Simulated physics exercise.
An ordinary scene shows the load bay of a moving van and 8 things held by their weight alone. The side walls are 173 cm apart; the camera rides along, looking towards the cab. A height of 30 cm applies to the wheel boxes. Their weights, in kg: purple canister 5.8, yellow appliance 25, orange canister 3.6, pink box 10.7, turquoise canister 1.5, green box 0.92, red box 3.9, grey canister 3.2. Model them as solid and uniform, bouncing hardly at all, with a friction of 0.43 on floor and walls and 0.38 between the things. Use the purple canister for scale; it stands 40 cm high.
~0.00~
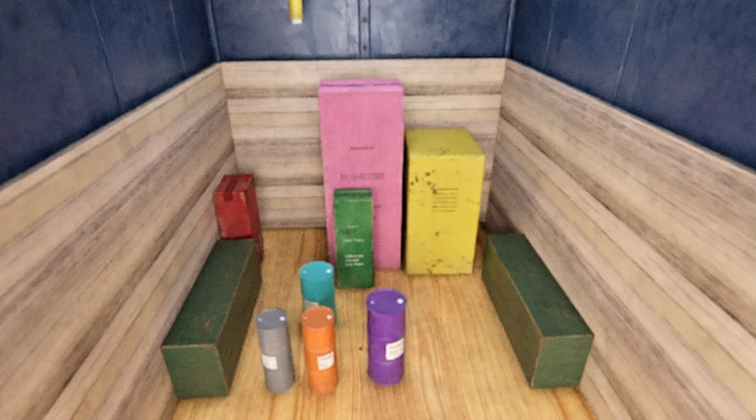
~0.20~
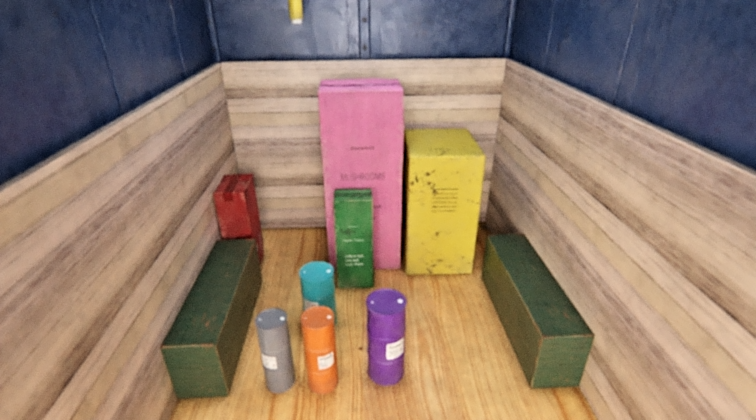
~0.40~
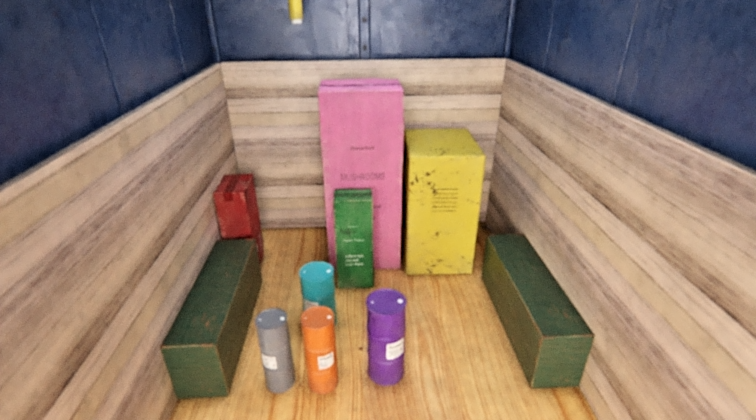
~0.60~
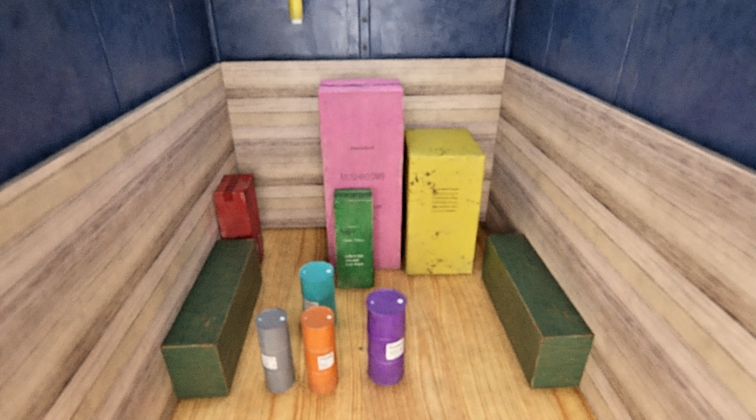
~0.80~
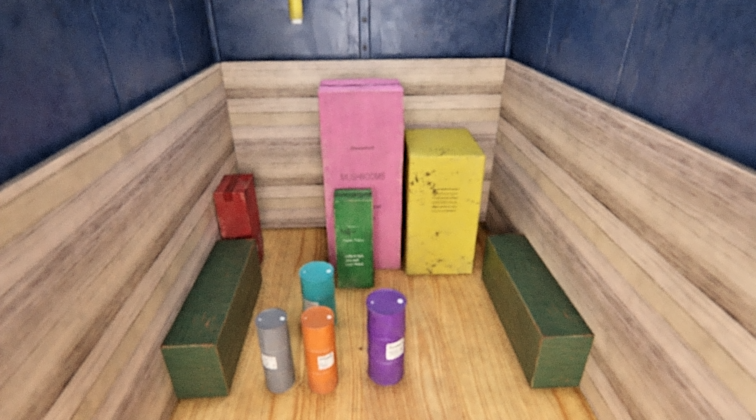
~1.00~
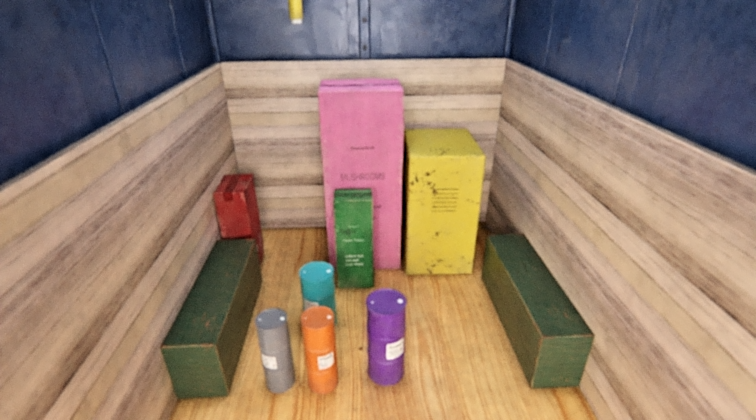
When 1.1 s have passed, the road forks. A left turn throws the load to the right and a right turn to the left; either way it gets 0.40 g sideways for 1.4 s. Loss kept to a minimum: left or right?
Less ends up tipped or fallen after turning right.
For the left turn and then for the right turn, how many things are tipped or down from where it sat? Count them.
Results - left: 4, right: 2.
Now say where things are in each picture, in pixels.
Smooth; purple canister (386, 338); yellow appliance (437, 201), in the first frame.
Load feels 0.30 g jolt; turquoise canister (319, 297); green box (355, 240), in the second frame.
Smooth; red box (241, 226); grey canister (276, 351), in the third frame.
Smooth; orange canister (321, 351); pink box (363, 179), in the fourth frame.
Smooth; turquoise canister (319, 297); green box (355, 240), in the fifth frame.
Smooth; purple canister (386, 338); yellow appliance (437, 201), in the sixth frame.
Turning left. At 2.00 s, load feels 0.40 g right; purple canister 13° off upright near (397, 335); red box 54° off upright; grey canister 38° off upright.
After 2.30 s, load feels 0.32 g right; purple canister on its side near (464, 352); yellow appliance moved 8 cm near (450, 201); orange canister on its side.
In the end (4.3 s), toppled in the van, purple canister, orange canister, red box and grey canister; not toppled but over 15 cm from the start, green box; the other 3 under 15 cm from the start. In the last view, purple canister near (468, 336), yellow appliance near (455, 201).
Turning right instead, orange canister and green box tipped over or down from where it sat, 2 of 8 in all.
